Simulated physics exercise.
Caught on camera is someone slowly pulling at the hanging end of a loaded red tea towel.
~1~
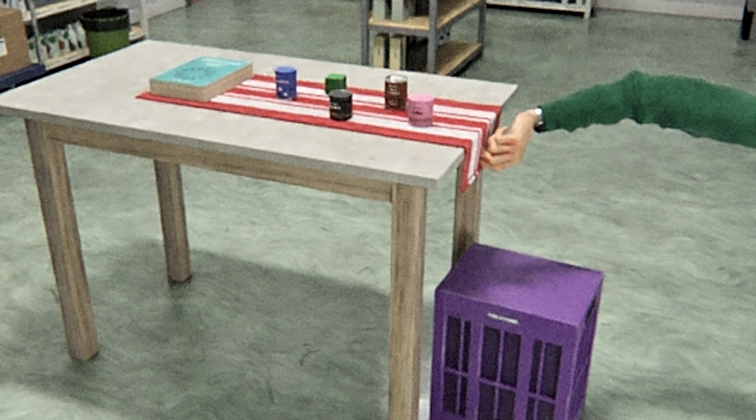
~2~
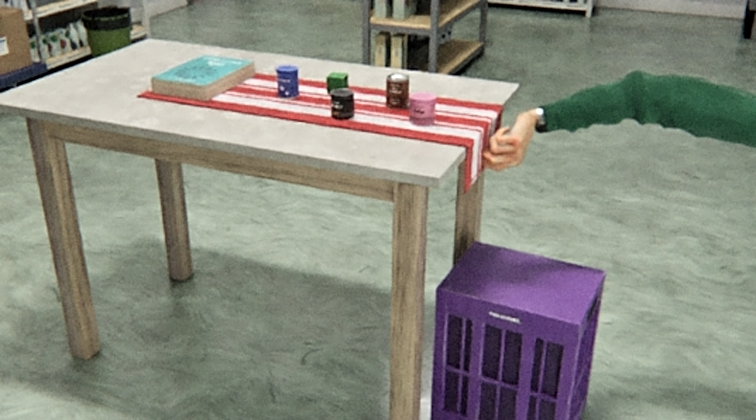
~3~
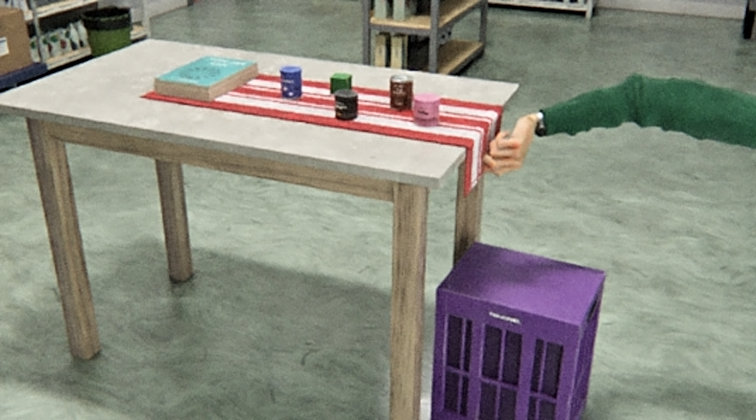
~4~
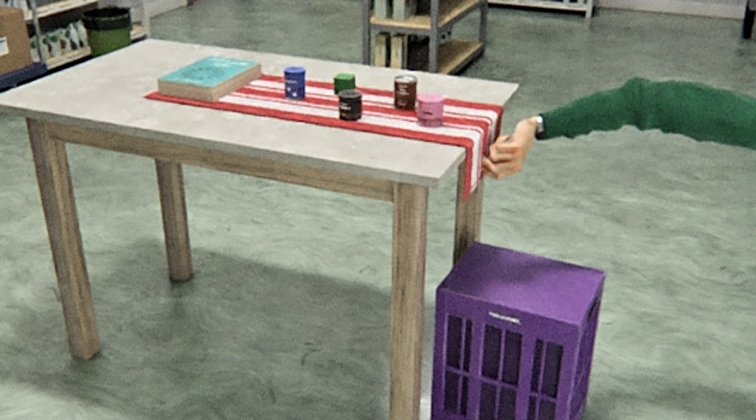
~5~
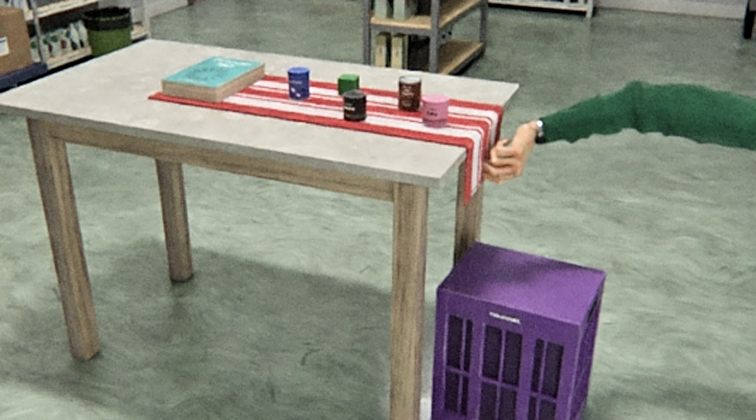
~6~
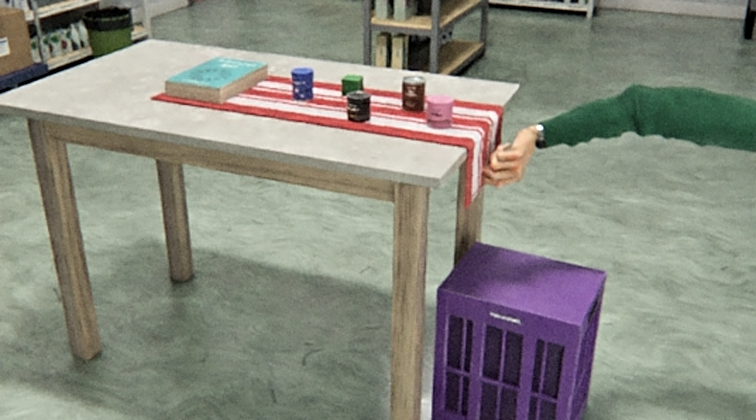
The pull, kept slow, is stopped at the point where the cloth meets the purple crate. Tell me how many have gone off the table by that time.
Watching it, the fallen ones add up to two, no more.
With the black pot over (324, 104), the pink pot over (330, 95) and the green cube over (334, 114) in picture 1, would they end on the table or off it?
The black pot keeps its place on top, the pink pot stays on, the green cube holds on.
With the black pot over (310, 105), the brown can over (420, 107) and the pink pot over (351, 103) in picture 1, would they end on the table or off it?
Of the three, the black pot stays aboard, the brown can takes a tumble, the pink pot stays aboard.
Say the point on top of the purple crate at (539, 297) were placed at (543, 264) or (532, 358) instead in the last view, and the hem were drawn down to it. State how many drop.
1 and 4.
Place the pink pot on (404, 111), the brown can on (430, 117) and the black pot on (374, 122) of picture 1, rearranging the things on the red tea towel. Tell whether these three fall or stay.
The pink pot tumbles off; the brown can goes over; the black pot tumbles off.
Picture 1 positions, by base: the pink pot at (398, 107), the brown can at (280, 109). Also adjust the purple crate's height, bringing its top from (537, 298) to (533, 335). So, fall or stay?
Result: Pink pot gone, brown can still there.
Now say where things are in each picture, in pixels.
In the first frame, hem (461, 194); pink pot (421, 97); brown can (396, 78); black pot (341, 93); green cube (336, 76); blue can (286, 69); top of the crate (537, 298).
In the second frame, hem (465, 193); pink pot (423, 96).
In the third frame, hem (464, 197); brown can (402, 78).
In the fourth frame, hem (463, 201); black pot (350, 94); top of the crate (538, 297).
In the fifth frame, hem (465, 206); green cube (349, 76).
In the sixth frame, hem (465, 210); pink pot (440, 99); brown can (414, 80); black pot (359, 95); green cube (352, 77); blue can (302, 70).
Early on, hem near (482, 220); all still up.
Midway, hem near (481, 255); pink pot gone.
Near the end, hem on the crate; pink pot and brown can gone.
Finally, hem on the crate; pink pot and brown can gone. The count of fallen things is two.
